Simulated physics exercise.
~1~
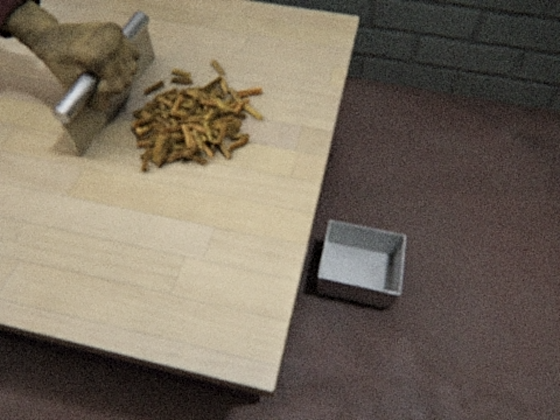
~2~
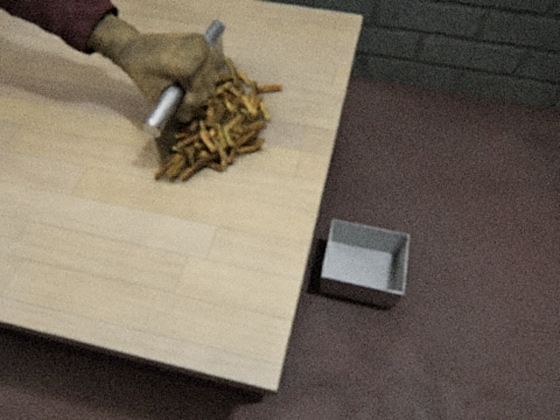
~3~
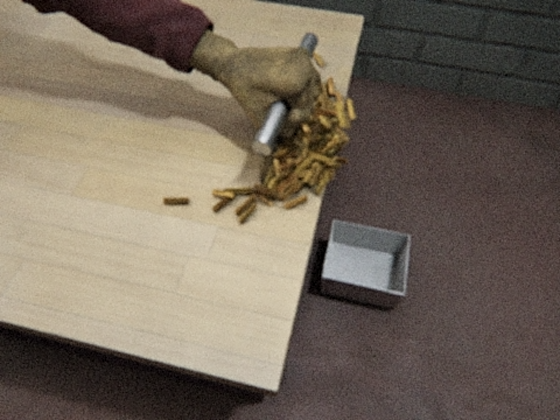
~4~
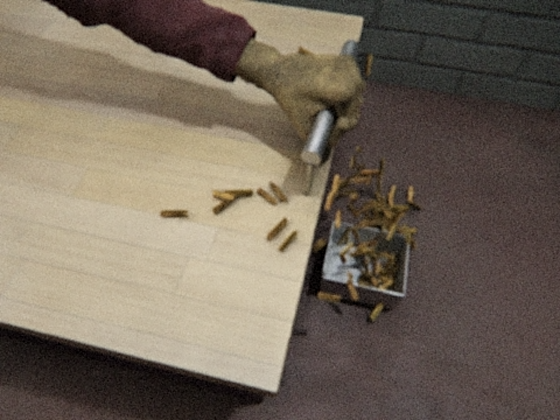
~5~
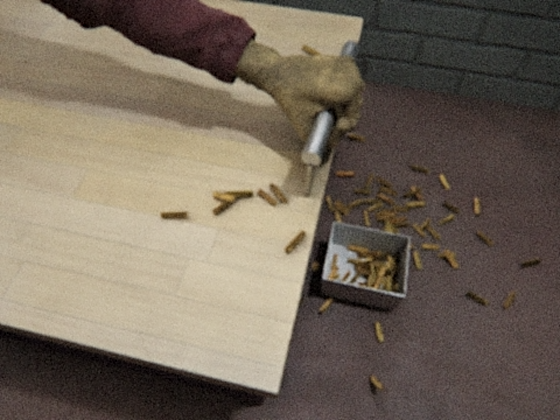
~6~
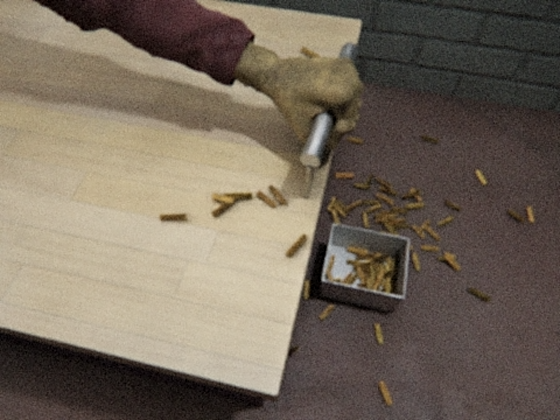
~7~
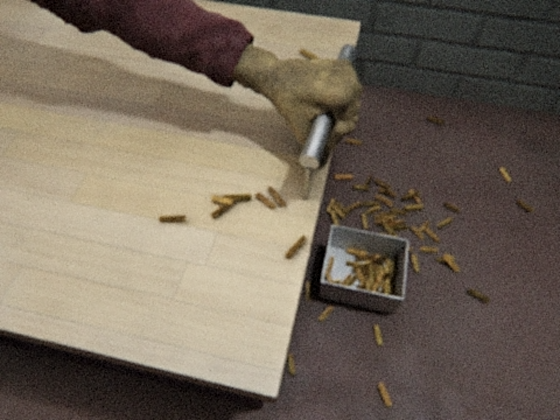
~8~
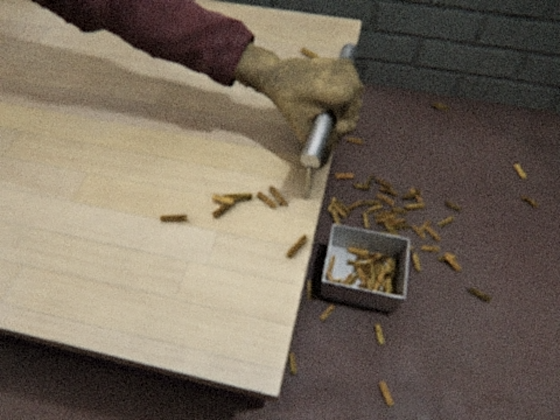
A gloved hand holding a scraper swept a pile of dry pasta pieces rightward across a wooden table and over its edge, stopping there as some dropped into the pale tin below, many scattered across the floor, and a few stayed on the tabletop.
